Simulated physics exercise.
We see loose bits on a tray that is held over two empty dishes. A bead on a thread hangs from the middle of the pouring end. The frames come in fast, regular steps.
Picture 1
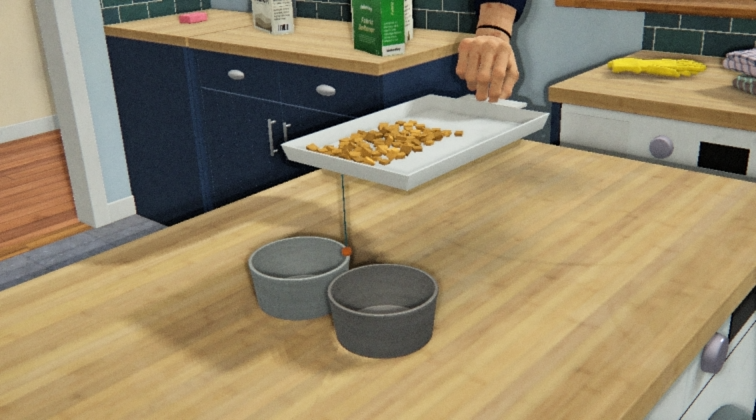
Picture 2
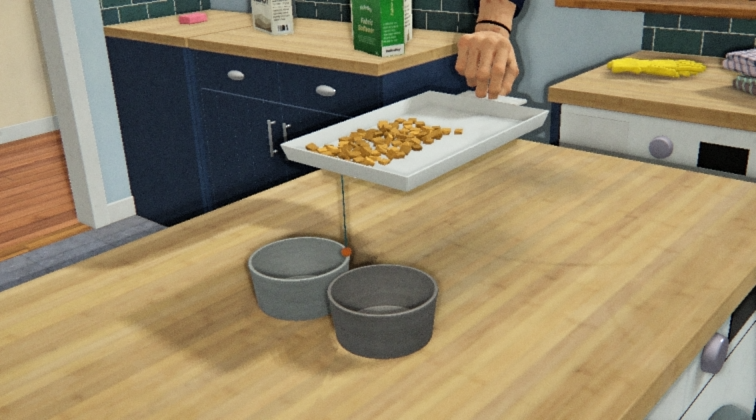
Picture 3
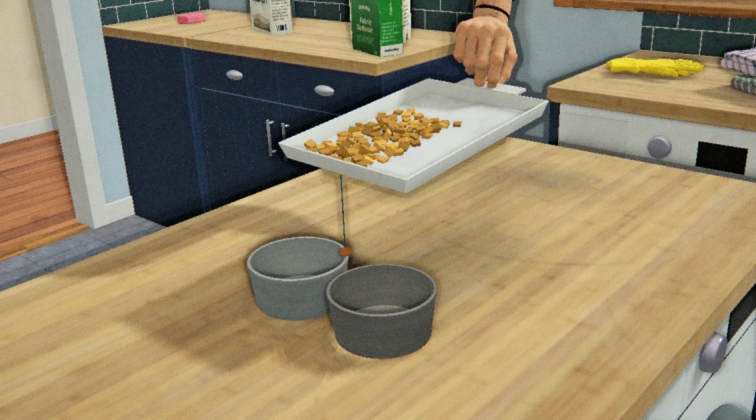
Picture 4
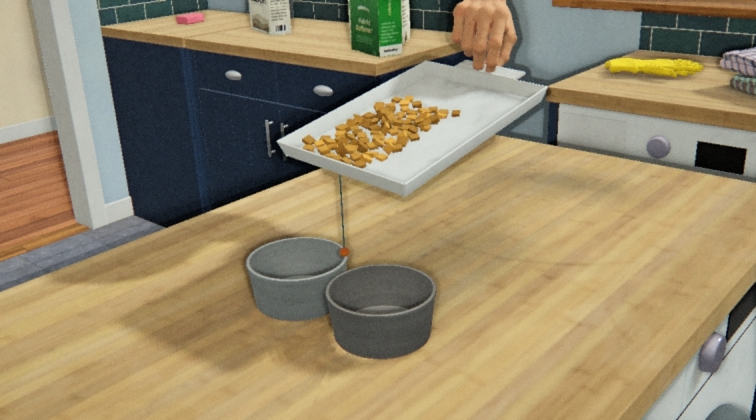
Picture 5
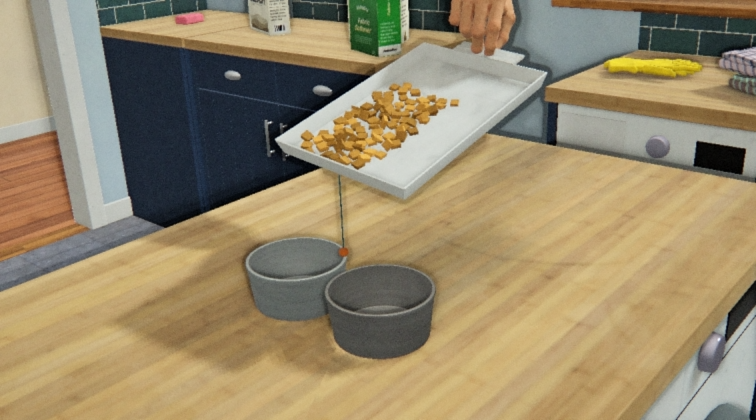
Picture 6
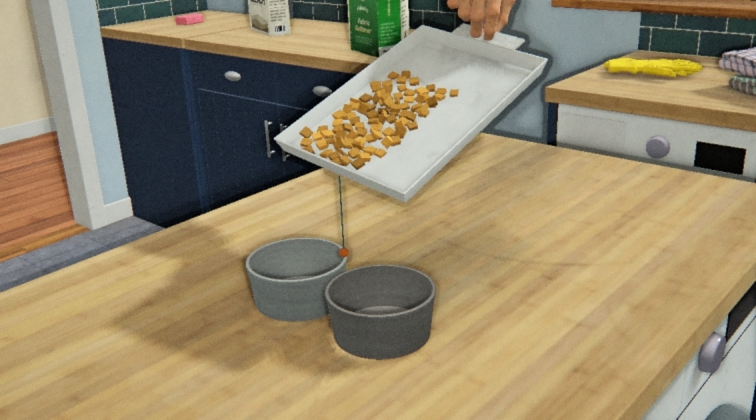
A hand gradually tilts a white tray of cereal squares above two empty gray dishes.
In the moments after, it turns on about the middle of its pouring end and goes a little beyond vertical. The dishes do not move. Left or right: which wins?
More goes to the right dish.
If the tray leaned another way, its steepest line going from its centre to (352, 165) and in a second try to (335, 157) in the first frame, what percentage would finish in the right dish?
First some 10, then 0 per cent.
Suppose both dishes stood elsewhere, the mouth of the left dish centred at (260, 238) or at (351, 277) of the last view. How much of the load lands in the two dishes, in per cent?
First some 20, then 70 per cent.
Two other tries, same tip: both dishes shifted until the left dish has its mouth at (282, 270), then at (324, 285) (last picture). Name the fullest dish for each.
The first try: The right one. The second: The dish on the left.
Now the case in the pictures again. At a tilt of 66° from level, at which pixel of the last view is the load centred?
At about (375, 172).
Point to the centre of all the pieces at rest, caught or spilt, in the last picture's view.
Close to (392, 326).
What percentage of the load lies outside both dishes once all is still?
Roughly 10 in a hundred.
Just after the last frame, tray tipped steeply; almost all on the tray; about a tenth in the air.
A moment on, tray tipped past a quarter turn; about a tenth on the tray; roughly two thirds in the right dish; just a few outside both; roughly a quarter in the air.
Further on, tray tipped past a quarter turn; almost all in the right dish; about a tenth outside both.
When it is over, tray tipped past a quarter turn; almost all in the right dish; not one in the left dish; about a tenth outside both.
